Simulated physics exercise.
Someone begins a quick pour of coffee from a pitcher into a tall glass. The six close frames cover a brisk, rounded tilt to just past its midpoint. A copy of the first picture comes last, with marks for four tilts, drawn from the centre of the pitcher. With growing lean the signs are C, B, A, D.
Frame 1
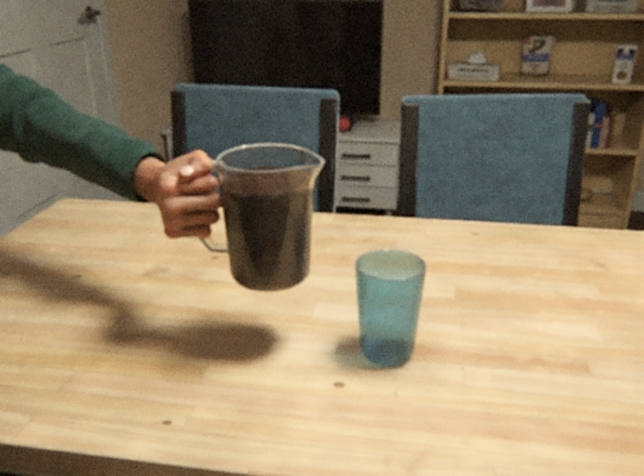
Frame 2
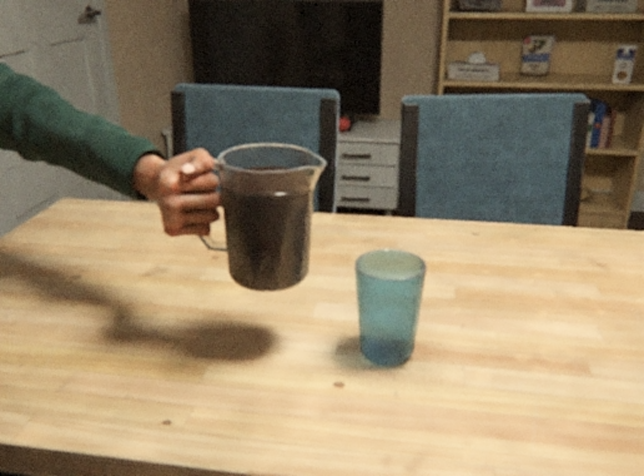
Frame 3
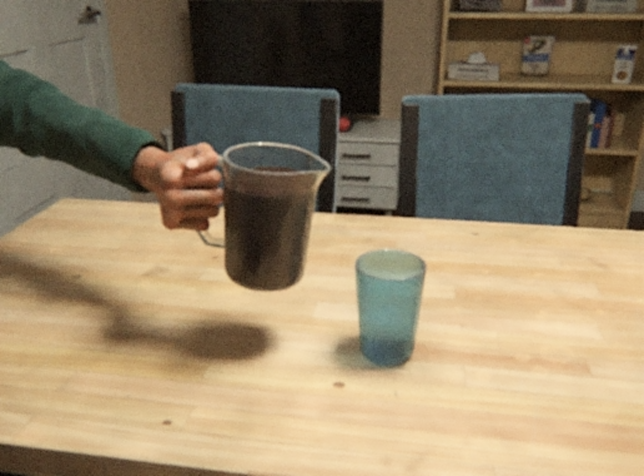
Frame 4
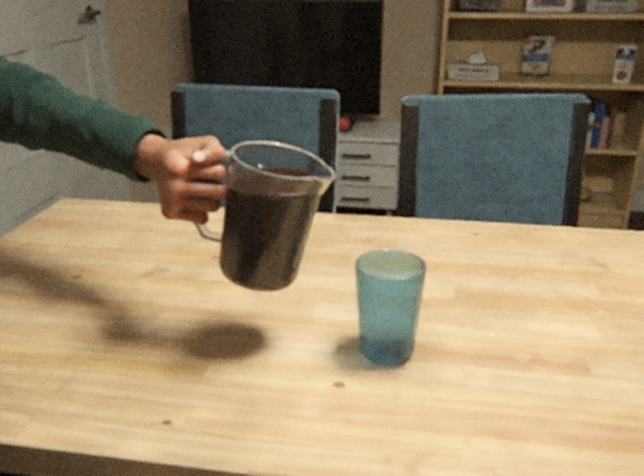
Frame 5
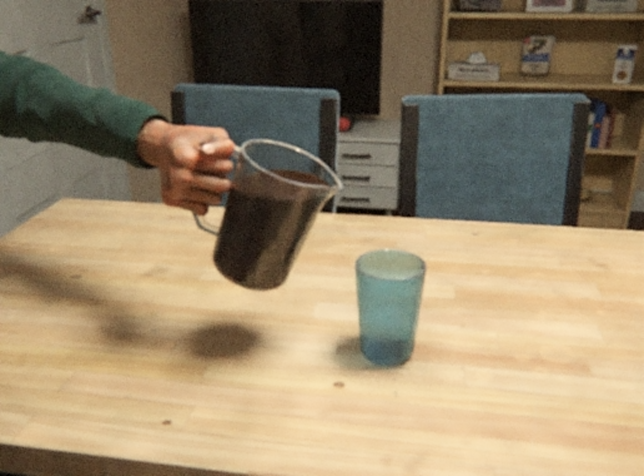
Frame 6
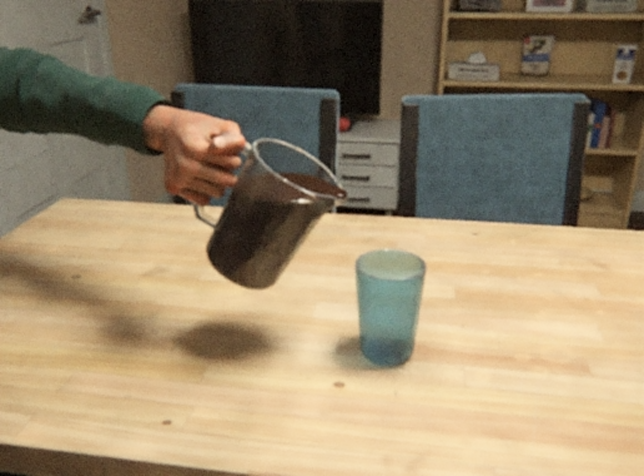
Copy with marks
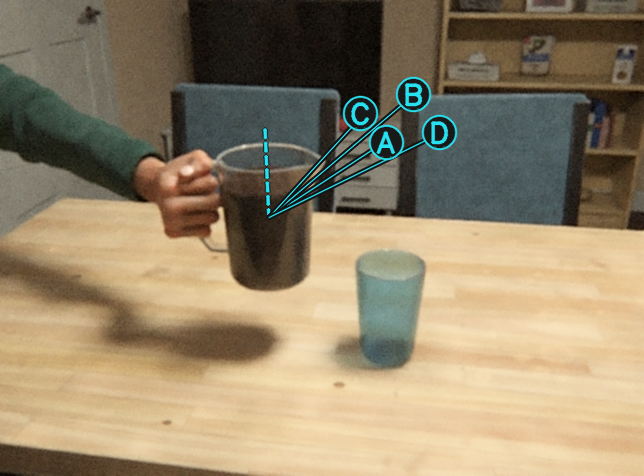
A hand tilts a clear pitcher of dark coffee rightward near a tall blue glass.
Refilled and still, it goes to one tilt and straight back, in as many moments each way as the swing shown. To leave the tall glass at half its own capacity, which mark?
A works best here.
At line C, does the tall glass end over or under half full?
Under.
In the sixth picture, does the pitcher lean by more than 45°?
No, it does not.
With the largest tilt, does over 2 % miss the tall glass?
No, it does not.
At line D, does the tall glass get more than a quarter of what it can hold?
Yes.
On the marked copy, A at (371, 150); B at (401, 105); C at (350, 128); D at (424, 140).
For line A, the tall glass ends with about 48 % of what it can hold.
For line B, the tall glass ends with about 33 % of what it can hold.
For line C, the tall glass ends with about 21 % of what it can hold.
For line D, the tall glass ends with about 66 % of what it can hold.
